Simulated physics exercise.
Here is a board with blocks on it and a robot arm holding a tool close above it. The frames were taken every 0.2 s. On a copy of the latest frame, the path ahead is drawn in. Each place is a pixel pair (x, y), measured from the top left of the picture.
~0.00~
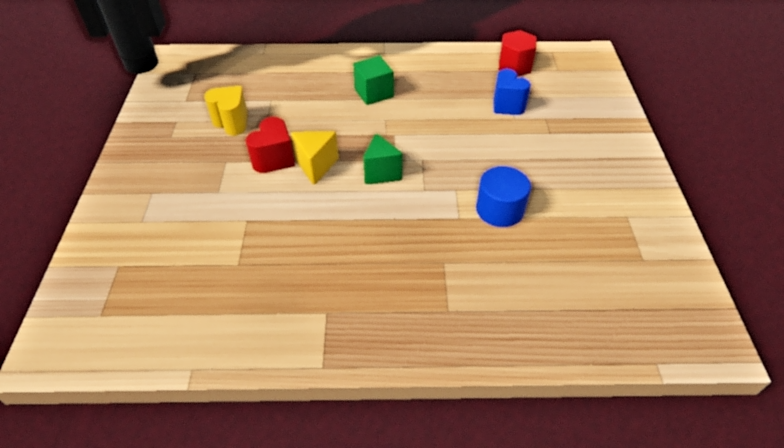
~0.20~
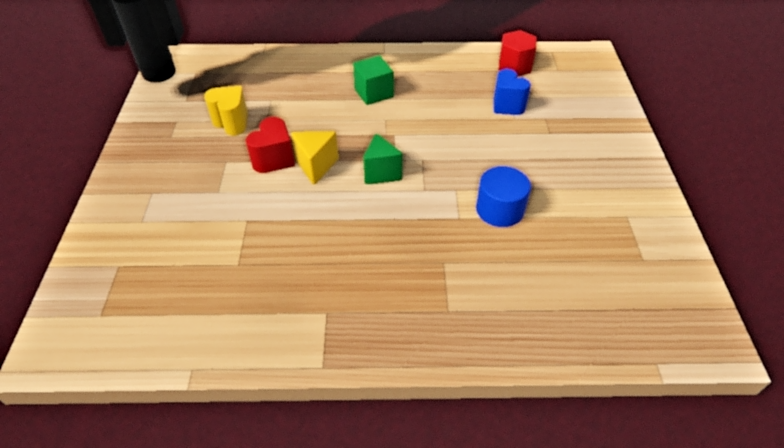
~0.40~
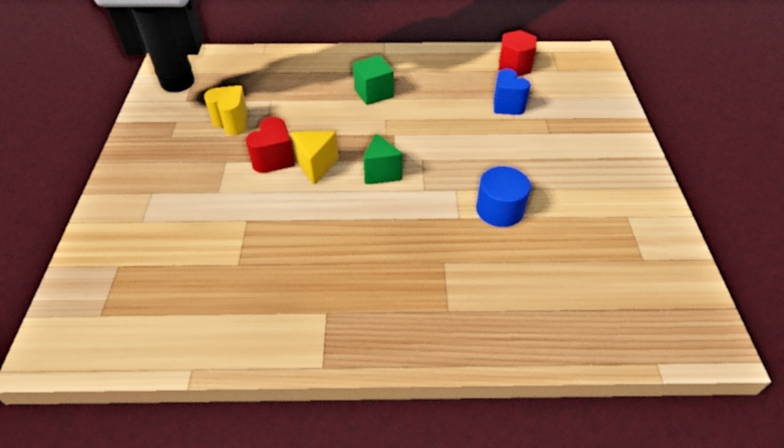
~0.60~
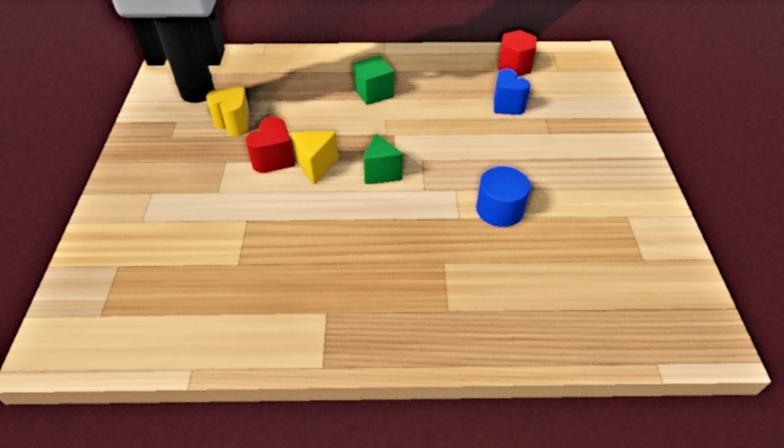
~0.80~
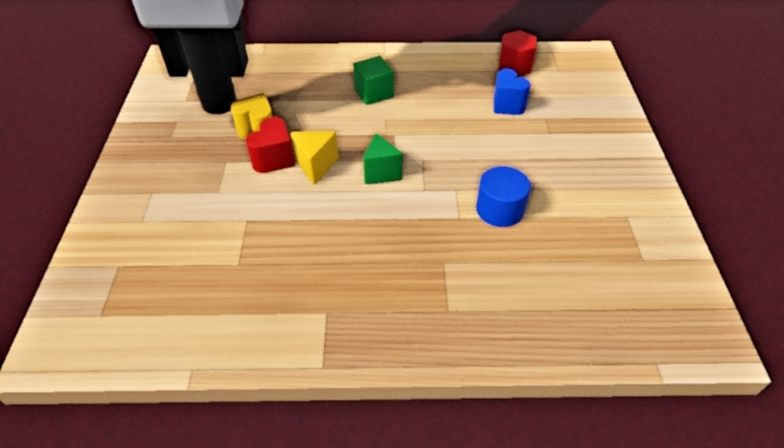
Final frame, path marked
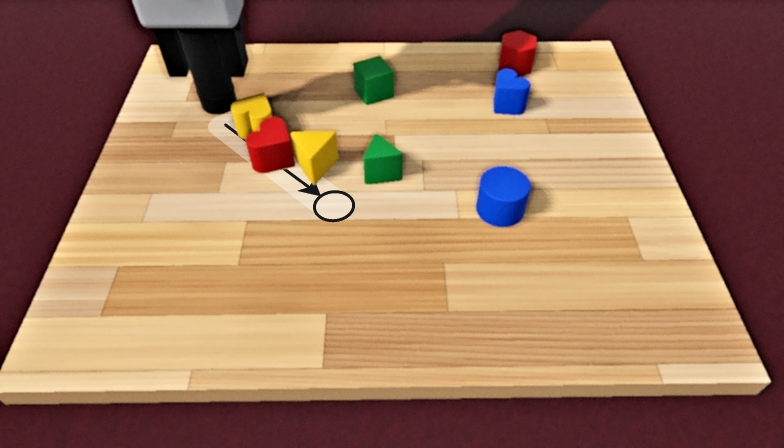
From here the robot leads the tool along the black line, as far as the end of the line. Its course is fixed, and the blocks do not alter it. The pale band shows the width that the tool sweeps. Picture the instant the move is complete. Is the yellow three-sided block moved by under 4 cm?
No.
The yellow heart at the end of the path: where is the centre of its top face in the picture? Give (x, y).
I'd expect the centre of its top face to be at (292, 116).
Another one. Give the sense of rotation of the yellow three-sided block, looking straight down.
The yellow three-sided block rotates counterclockwise.
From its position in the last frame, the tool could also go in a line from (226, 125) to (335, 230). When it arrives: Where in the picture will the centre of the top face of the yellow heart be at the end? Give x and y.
Close to (282, 115).
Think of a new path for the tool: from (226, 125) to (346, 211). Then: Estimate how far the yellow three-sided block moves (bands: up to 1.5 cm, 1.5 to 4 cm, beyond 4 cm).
The move is long, over 4 cm.
The drawn path runs in a line from (226, 125) to (334, 206).
On the path given first. One third of the way, tool (254, 130); yellow heart (285, 113), turned 85° anticlockwise; red heart (284, 139), turned 55° clockwise; yellow three-sided block (326, 146), turned 25° anticlockwise.
Two thirds of the way, tool (292, 157); yellow heart (292, 116), turned 115° anticlockwise; red heart (323, 170), turned 60° clockwise; yellow three-sided block (364, 163), turned 90° anticlockwise; green three-sided block (392, 146), turned 50° anticlockwise.
At the end, tool (332, 186); yellow heart (292, 116), turned 115° anticlockwise; red heart (353, 200), turned 25° clockwise; yellow three-sided block (379, 173), turned 130° anticlockwise; green three-sided block (394, 145), turned 60° anticlockwise.
